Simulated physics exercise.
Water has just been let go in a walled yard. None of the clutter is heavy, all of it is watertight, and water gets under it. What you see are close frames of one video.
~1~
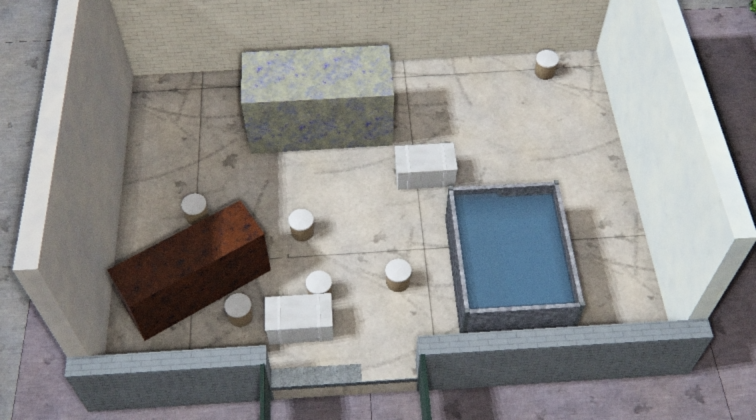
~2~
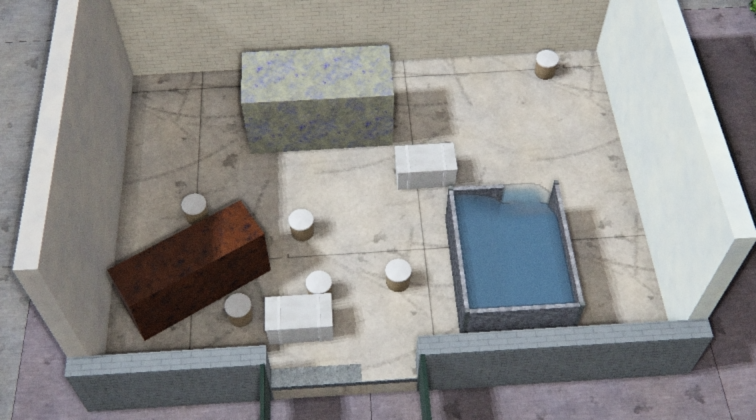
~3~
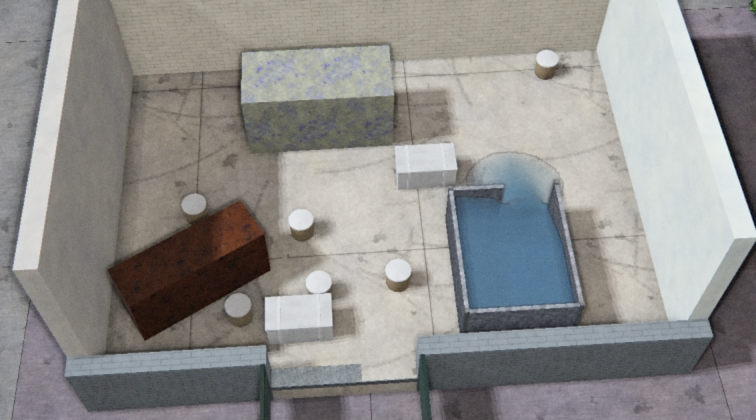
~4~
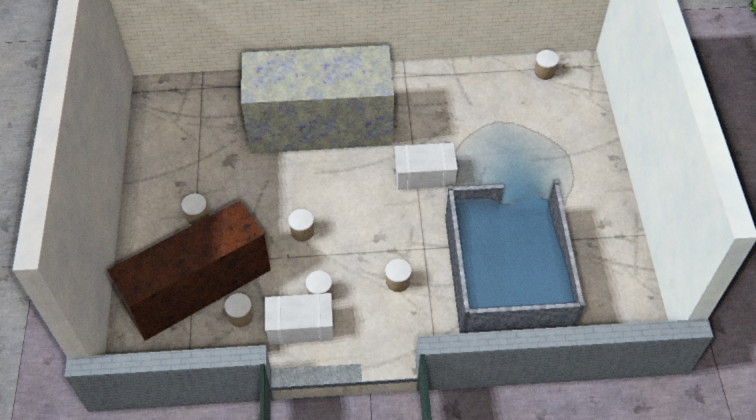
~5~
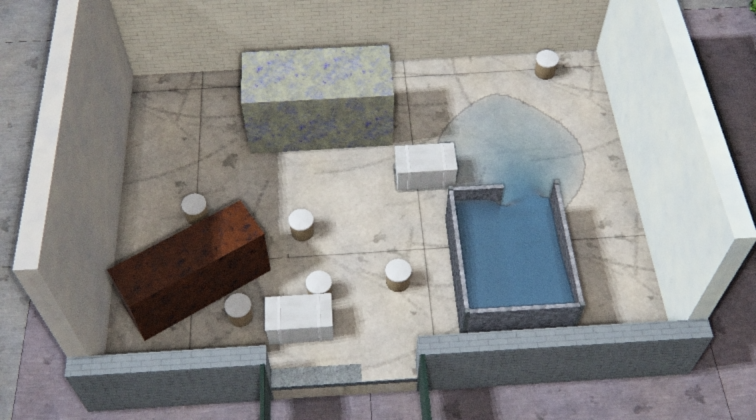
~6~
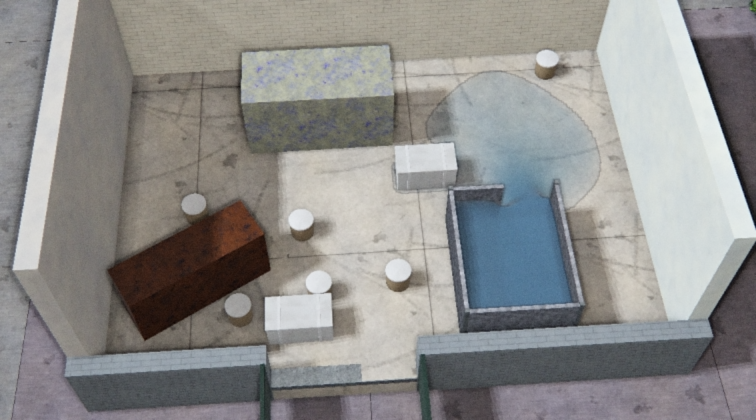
Water pours through a gap in the tank's back wall and spreads across the yard.
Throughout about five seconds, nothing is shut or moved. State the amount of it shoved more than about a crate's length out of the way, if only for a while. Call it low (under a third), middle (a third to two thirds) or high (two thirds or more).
Low.
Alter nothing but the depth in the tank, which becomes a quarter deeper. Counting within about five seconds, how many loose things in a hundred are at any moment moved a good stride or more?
Share moved that far: Approx. 10 %.
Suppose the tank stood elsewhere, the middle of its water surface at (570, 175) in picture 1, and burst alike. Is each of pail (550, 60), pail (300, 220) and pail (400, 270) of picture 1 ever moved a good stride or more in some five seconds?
Result per object - went far, stayed close, stayed close.
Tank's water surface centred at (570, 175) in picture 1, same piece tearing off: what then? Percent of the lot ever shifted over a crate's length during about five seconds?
About 10 per cent.
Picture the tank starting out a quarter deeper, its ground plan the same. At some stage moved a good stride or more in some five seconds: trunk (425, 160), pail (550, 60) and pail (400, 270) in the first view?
Taking them as listed, the first came up short, the second did it and the third came up short.
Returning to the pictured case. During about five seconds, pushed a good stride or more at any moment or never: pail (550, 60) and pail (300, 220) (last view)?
First: At least that; second: Below that.
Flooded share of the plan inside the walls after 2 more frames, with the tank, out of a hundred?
I make it 30 per cent.
A moment on, 0 of 8 are well off their spots; 0 afloat.
Next, 0 of 8 are well off their spots; 1 afloat.
Later, 1 of 8 are well off their spots; 1 afloat.
In the end, 0 of 8 are well off their spots, and 1 have been at some point; 1 afloat.
